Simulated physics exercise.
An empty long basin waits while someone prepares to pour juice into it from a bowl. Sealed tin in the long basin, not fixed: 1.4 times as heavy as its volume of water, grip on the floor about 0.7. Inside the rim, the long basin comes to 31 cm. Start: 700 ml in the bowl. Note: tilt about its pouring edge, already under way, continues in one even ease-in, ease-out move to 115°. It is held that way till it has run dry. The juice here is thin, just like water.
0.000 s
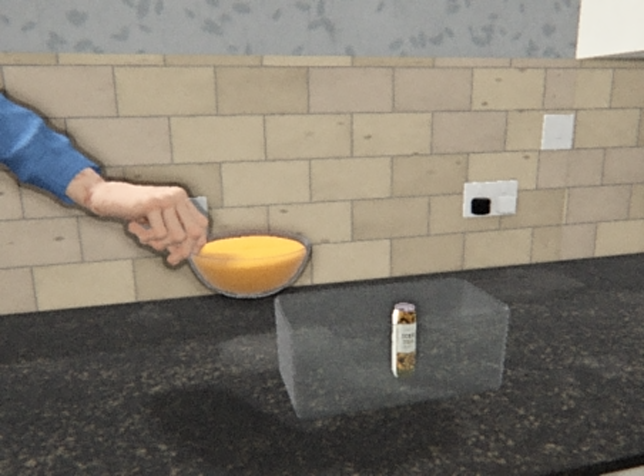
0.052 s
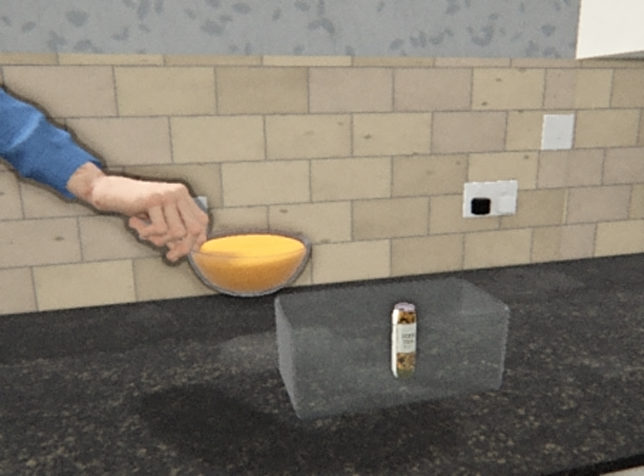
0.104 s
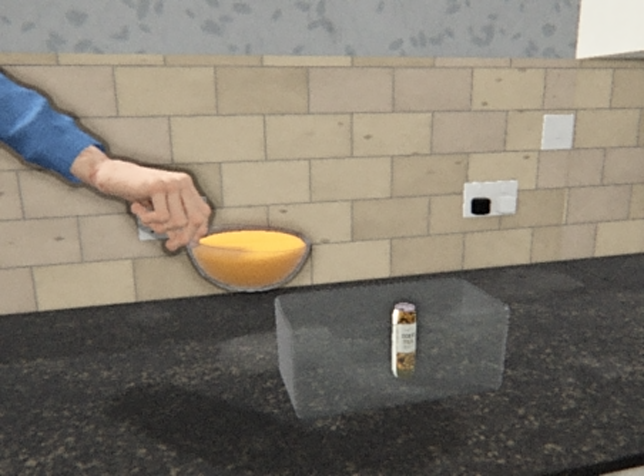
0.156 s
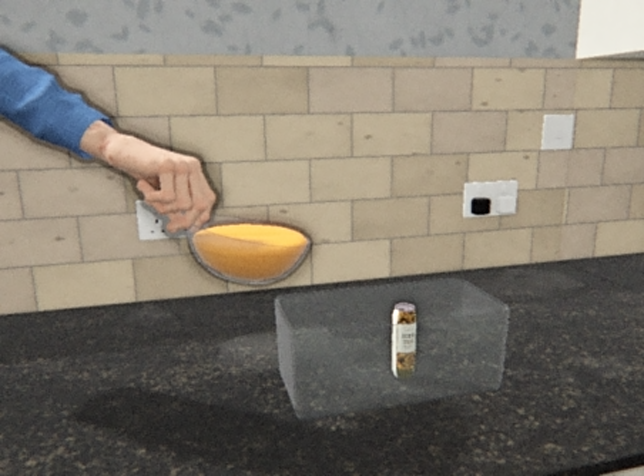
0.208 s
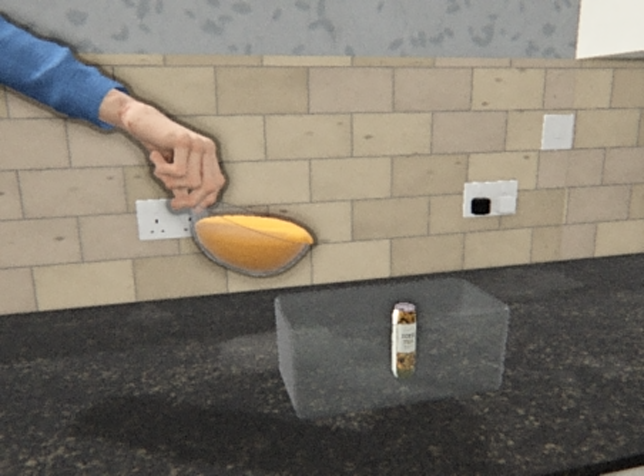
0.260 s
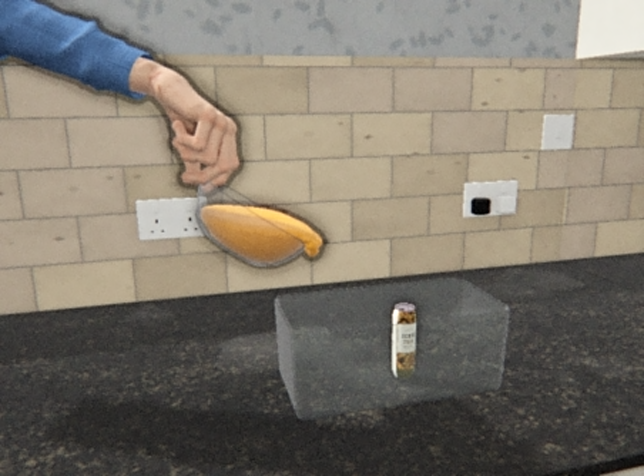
A hand in a blue sleeve reaches in from the left over a dark speckled countertop, seen from slightly above against a beige tiled wall. It holds a clear bowl of orange juice behind and left of a see-through grey basin, with a small pale-labelled tin visible within its outline. The hand rises, tilting the bowl rightward until juice reaches over its lower right rim, while the view stays still.
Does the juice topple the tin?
It overbalances.
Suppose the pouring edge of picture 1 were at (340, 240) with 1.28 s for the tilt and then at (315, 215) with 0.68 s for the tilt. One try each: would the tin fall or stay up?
Run one: It does not tip. Run two: It does not tip.
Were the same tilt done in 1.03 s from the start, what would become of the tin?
So the tin will hold steady.
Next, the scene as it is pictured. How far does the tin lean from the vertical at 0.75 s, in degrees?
25°.
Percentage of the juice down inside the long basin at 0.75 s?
Around 98 in a hundred.
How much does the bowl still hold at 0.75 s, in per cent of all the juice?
Around 0 in a hundred.
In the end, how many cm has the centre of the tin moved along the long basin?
All told, the tin's centre has moved close to 7.0 cm.
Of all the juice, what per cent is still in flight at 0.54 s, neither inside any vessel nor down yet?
Share: Roughly 58 per cent.
After 0.54 s the tilt is 101° and 6 per cent is still to pour; the tin stands where it began.
After 0.75 s the tilt is 115° and 0 per cent is still to pour; the tin leans 24°.
After 0.96 s the tilt is 115° and 0 per cent is still to pour; the tin lies on its side.
After 1.20 s the tilt is 115° and 0 per cent is still to pour; the tin lies on its side.
In the end the tin lies on its side.
